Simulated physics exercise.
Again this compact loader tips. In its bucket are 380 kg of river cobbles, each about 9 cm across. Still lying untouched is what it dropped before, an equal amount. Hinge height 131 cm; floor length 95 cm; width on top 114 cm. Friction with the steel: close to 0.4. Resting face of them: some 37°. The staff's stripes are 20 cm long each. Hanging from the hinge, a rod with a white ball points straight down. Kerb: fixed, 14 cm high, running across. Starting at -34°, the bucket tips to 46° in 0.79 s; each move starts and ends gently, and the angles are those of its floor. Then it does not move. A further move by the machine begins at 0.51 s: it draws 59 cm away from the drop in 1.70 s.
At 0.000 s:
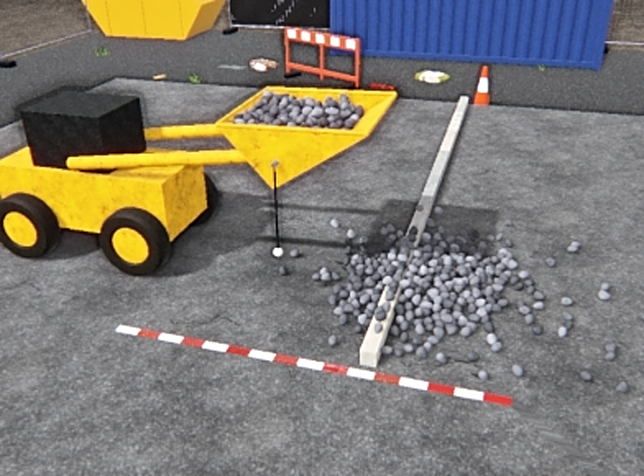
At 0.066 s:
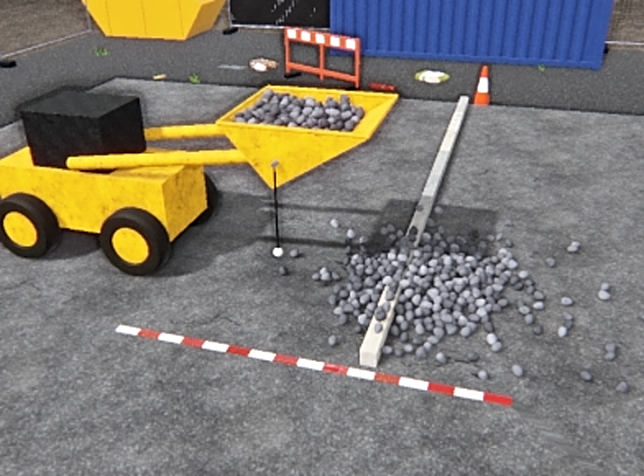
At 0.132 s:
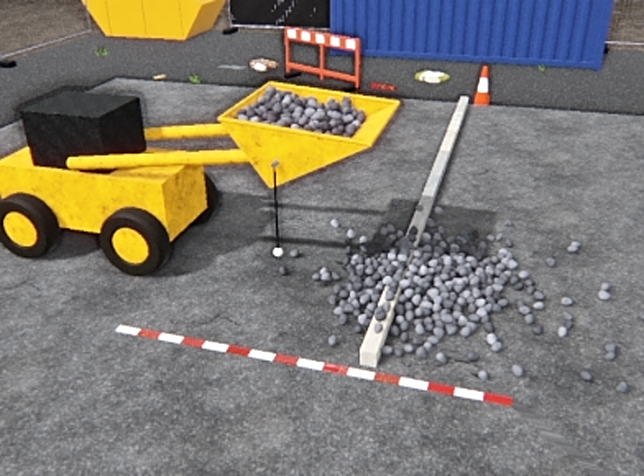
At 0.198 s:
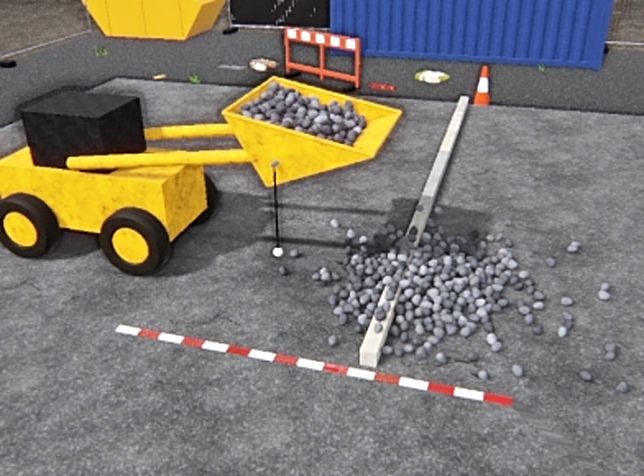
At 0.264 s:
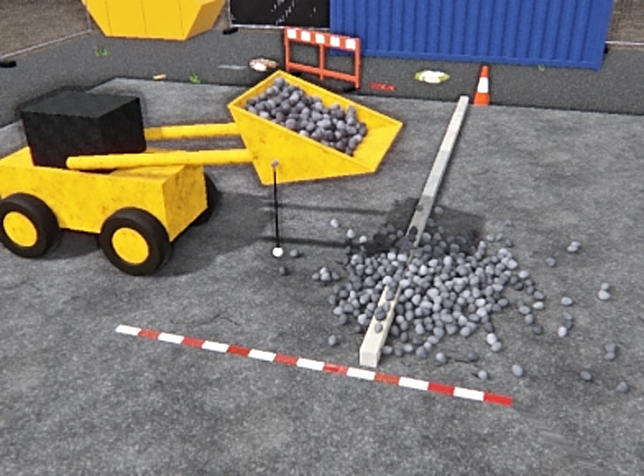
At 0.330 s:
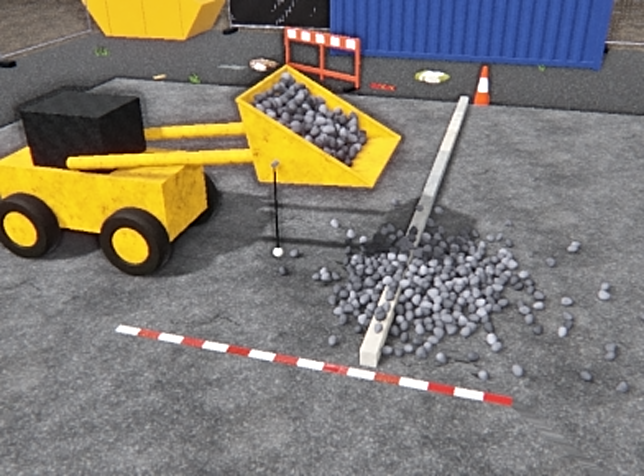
A yellow loader's raised bucket, full of grey stones, tilted forward slowly and then faster, its front edge dropping and the stones shifting inside, while the scattered pile on the ground stayed still.
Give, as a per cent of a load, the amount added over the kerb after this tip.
Close to 15 parts in a hundred.
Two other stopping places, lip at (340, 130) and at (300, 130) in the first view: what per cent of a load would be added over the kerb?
5 % and 0 %.
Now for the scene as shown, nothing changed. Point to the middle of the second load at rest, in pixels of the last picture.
(362, 267).
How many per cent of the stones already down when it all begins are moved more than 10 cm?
Estimate: 10 %, roughly.
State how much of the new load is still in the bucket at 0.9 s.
It holds some 65 per cent.
After 0.6 s the floor is at 33°; in per cent of one load, 100 in the bucket, 33 on this side of the kerb, 67 over the kerb; the foremost stones are at (633, 336).
After 0.9 s the floor is at 46°; in per cent of one load, 63 in the bucket, 71 on this side of the kerb, 67 over the kerb; the foremost stones are at (633, 336).
After 2.7 s the floor is at 46°; in per cent of one load, 0 in the bucket, 119 on this side of the kerb, 81 over the kerb; the foremost stones are at (633, 336).
After 5.3 s the floor is at 46°; in per cent of one load, 0 in the bucket, 119 on this side of the kerb, 81 over the kerb; the foremost stones are at (633, 336). Net gain over the kerb, 15.
